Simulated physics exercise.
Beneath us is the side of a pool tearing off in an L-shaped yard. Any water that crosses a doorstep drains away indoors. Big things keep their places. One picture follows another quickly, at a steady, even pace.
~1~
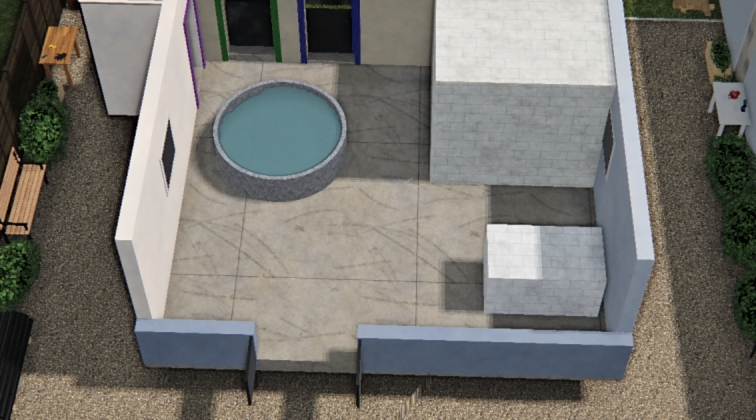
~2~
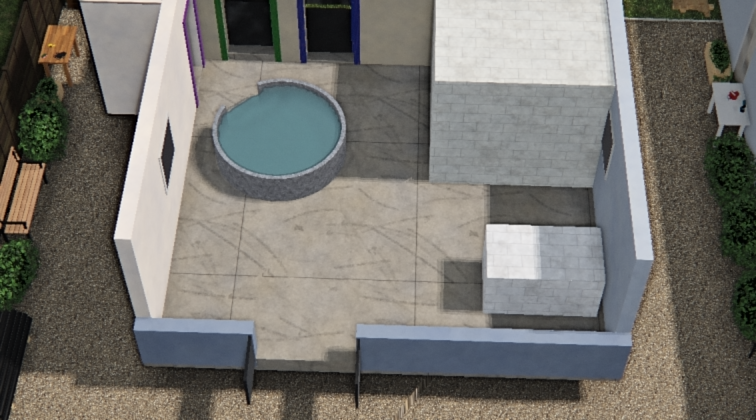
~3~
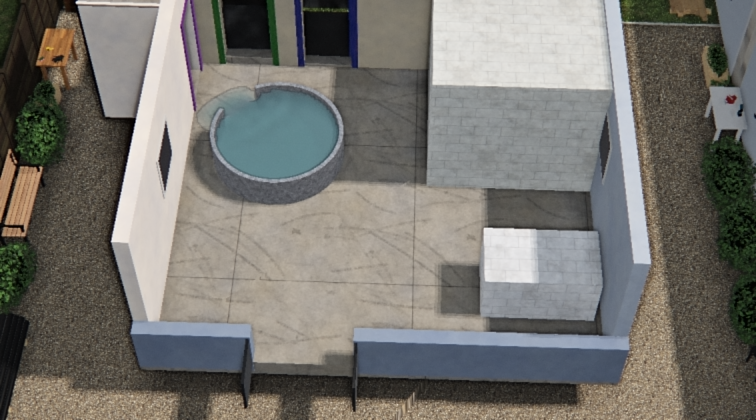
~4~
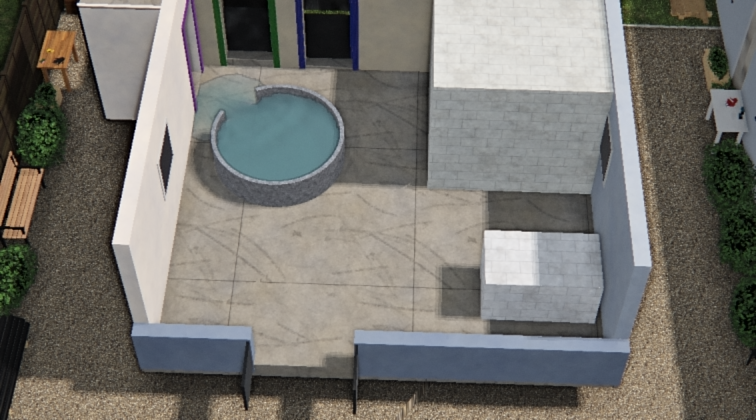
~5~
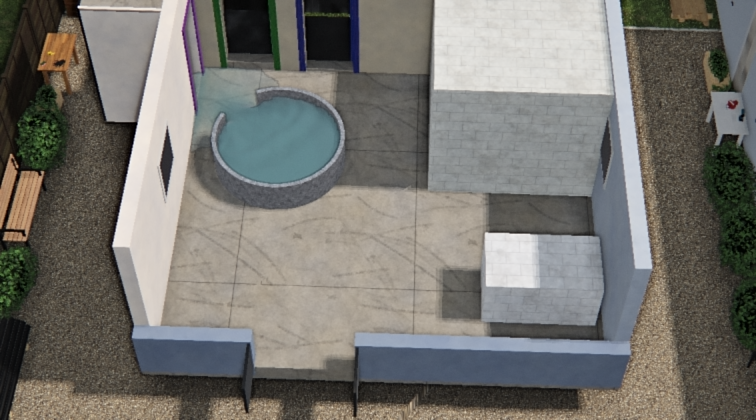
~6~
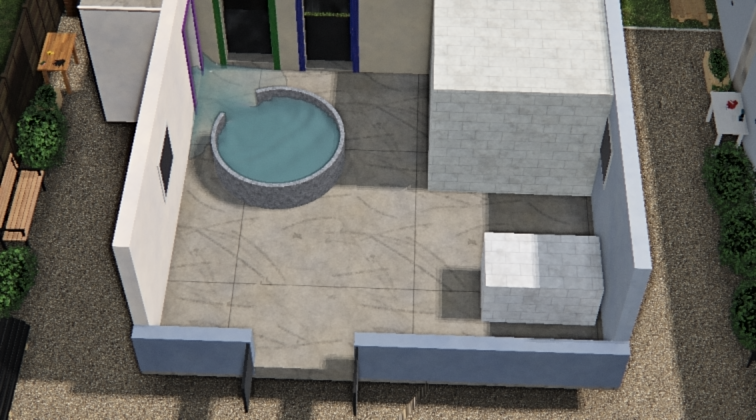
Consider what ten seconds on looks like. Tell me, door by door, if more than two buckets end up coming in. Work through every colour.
Outcome: The purple door will go over two buckets, the blue door will keep to two buckets, the green door will go over two buckets.
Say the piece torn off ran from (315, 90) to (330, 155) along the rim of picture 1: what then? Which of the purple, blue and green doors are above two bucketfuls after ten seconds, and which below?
Result - purple door tops the mark, blue door tops the mark, green door does not reach it.
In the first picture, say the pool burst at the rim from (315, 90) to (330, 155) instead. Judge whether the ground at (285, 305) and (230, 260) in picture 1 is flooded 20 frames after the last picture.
Respectively: Parched and parched.
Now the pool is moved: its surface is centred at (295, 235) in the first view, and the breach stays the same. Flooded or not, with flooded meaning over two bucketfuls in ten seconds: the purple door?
In turn, I'd say the purple door crosses the line.
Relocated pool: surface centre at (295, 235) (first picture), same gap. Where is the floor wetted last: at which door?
Answer: The blue-painted one.
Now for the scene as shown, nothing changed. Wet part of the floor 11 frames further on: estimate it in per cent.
Some 15 per cent.
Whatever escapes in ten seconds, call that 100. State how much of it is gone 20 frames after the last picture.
Around 55 percent.
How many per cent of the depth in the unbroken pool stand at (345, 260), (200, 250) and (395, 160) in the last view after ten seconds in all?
I'd say close to 4, 2 and 10 percent.
A moment on, water covers 10 % of the floor; the purple door over two buckets in, the blue door not reached, the green door under two buckets in.
Next, water covers 15 % of the floor; the purple door far over two buckets in, the blue door wet at the sill, nothing in, the green door over two buckets in.
Then, water covers 30 % of the floor; the purple door far over two buckets in, the blue door wet at the sill, nothing in, the green door over two buckets in.
Later, water covers 45 % of the floor; the purple door far over two buckets in, the blue door wet at the sill, nothing in, the green door over two buckets in.
In the end, water covers 75 % of the floor; the purple door far over two buckets in, the blue door under two buckets in, the green door over two buckets in.
